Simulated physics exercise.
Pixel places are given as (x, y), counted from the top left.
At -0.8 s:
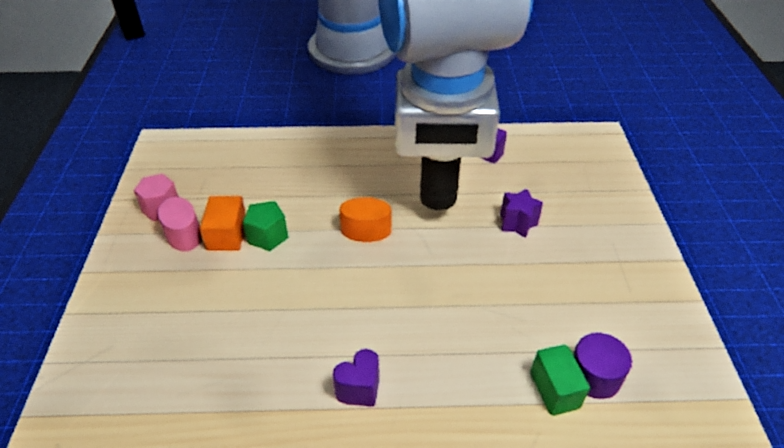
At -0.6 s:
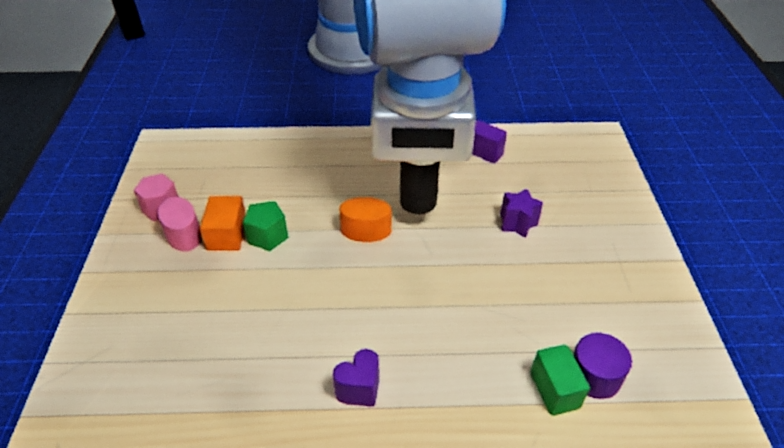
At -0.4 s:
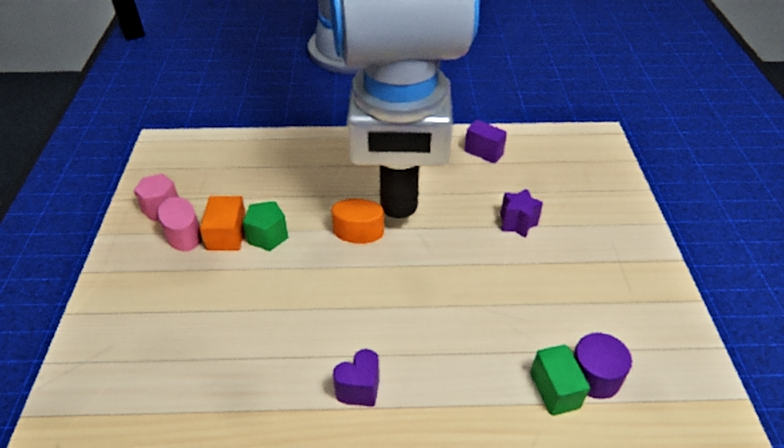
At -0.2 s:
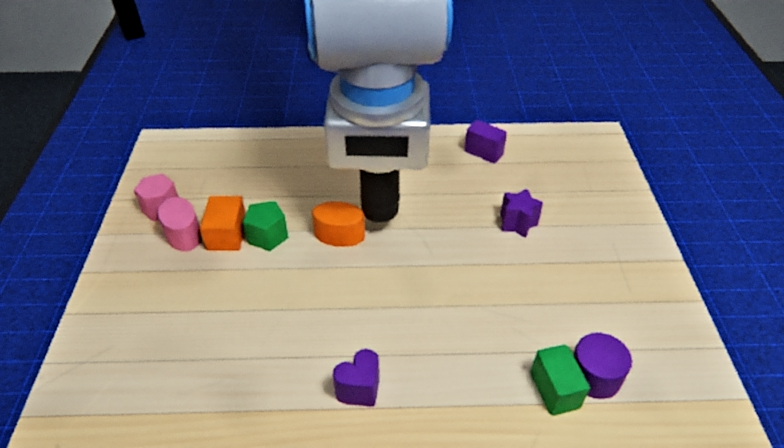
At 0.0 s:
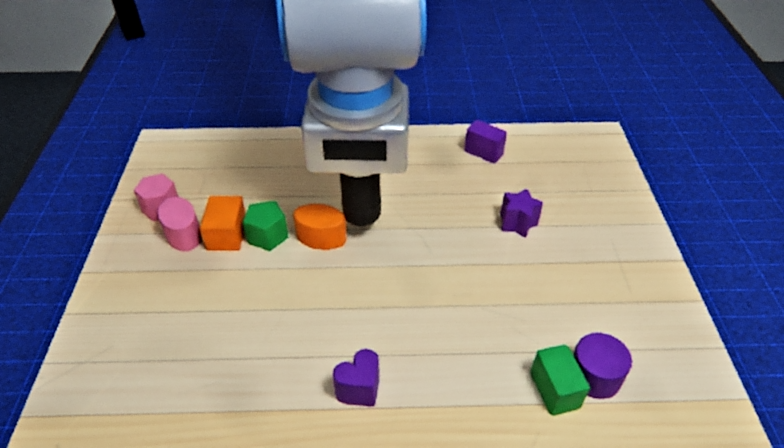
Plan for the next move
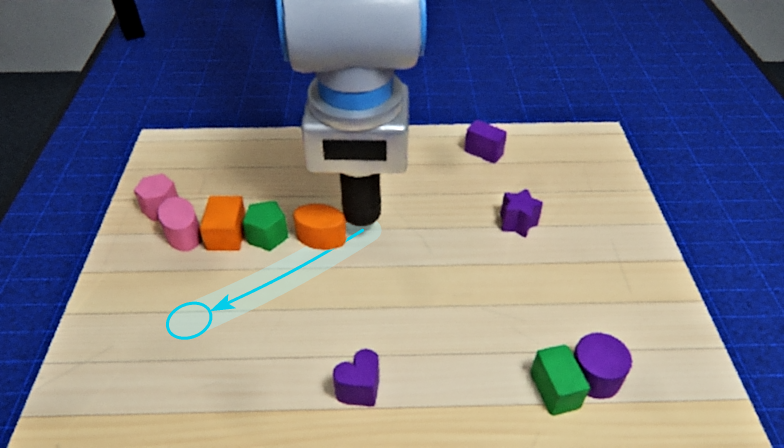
A pale wooden board lies on a blue surface, seen from above at an angle by a still camera, with a robot arm reaching in from the top. Pink, orange and green blocks line the left, purple pieces sit right and below, and a green block touches a purple cylinder. The arm's black tip moves left, meets the orange rounded block and pushes it left towards the green one.
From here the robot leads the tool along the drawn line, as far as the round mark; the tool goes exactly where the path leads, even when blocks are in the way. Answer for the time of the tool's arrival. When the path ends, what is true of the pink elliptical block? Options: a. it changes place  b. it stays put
The answer is b.
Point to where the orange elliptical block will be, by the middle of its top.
That would be at about pixel (262, 230).
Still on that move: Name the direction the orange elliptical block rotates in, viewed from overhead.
It rotates clockwise.
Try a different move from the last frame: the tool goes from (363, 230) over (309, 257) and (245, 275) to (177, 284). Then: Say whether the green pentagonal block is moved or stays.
By the time the path is finished, it has moved at least a centimetre.
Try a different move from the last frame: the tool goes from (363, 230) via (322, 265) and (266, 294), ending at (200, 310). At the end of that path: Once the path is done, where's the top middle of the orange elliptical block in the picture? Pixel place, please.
For the centre of its top, I'd go with (284, 229).
Path on the board, from (363, 230) over (312, 260) and (254, 290) to (189, 320).
The first path, step by step. One third of the way, tool at (310, 244); orange rectangle at (217, 211); green pentagonal block at (253, 207), turned 15° anticlockwise; orange elliptical block at (278, 225), turned 95° clockwise.
Two thirds of the way, tool at (249, 275); orange rectangle at (215, 210); green pentagonal block at (251, 204), turned 15° anticlockwise; orange elliptical block at (262, 230).
At the end, tool at (183, 305); pink elliptical block in place; orange rectangle at (215, 210); green pentagonal block at (251, 204), turned 15° anticlockwise; orange elliptical block at (262, 230), turned 145° clockwise.
